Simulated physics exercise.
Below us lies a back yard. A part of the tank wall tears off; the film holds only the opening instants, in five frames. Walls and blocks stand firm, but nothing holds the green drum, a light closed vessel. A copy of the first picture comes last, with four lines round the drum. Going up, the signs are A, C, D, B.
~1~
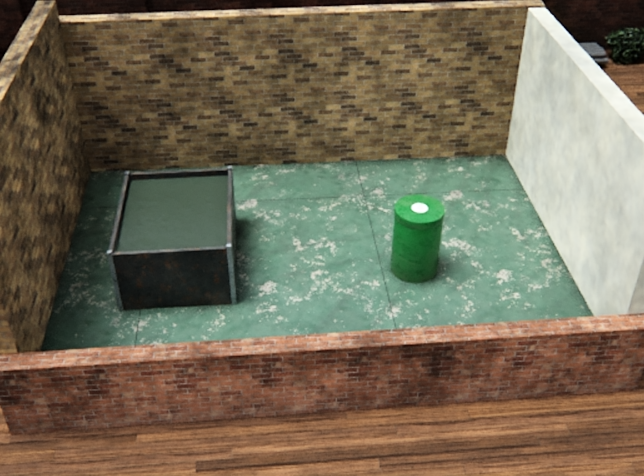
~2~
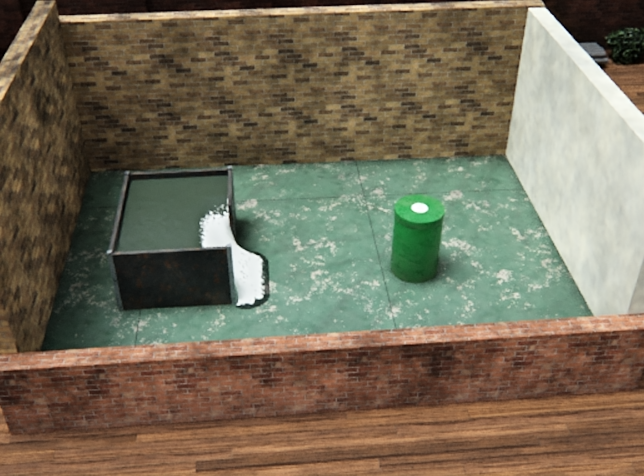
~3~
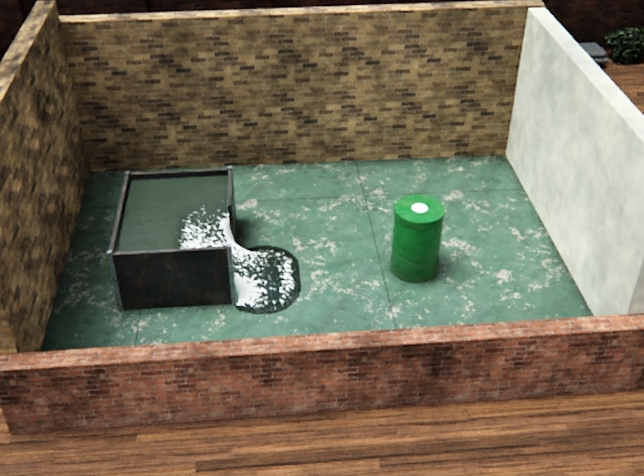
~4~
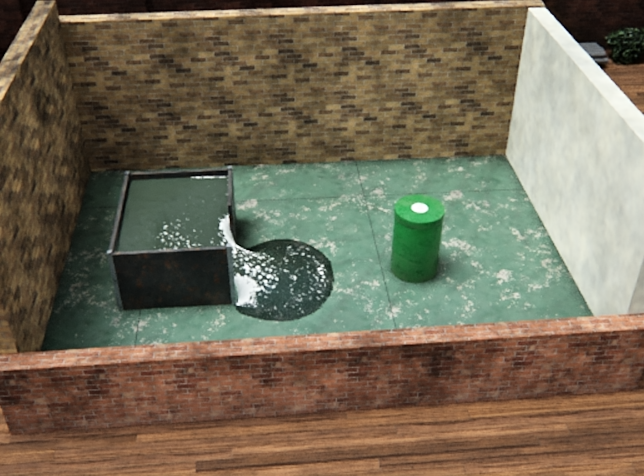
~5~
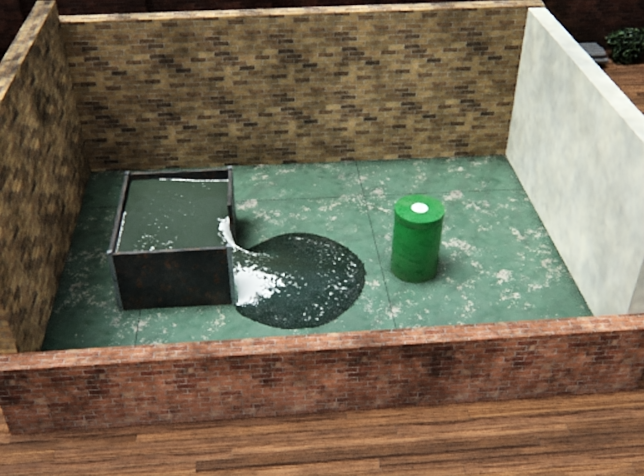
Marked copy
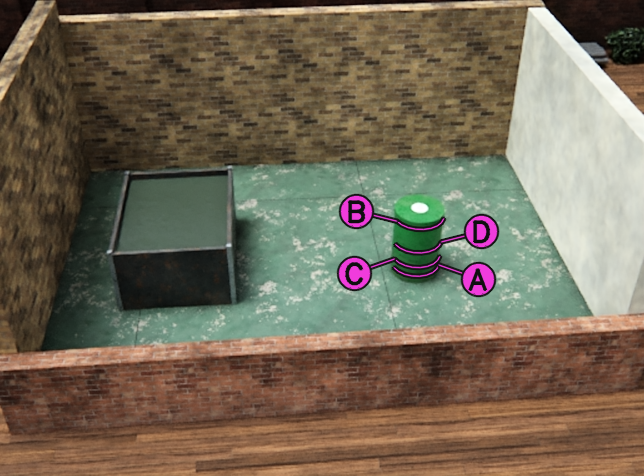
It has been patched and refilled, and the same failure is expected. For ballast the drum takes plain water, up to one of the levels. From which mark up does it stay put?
It is D.
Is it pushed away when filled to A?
Yes, it does.
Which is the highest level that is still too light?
The answer is C.
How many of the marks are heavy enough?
Two.
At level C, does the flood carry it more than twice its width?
No, it does not.
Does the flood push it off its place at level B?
No, not at all.
On the marked copy, A at (419, 276); B at (423, 229); C at (420, 267); D at (421, 252); from the bottom up A, C, D, B.
For level A, it is pushed about 3 times its own width away.
For level B, it does not move.
For level C, it is pushed about its own width away.
For level D, it does not move.
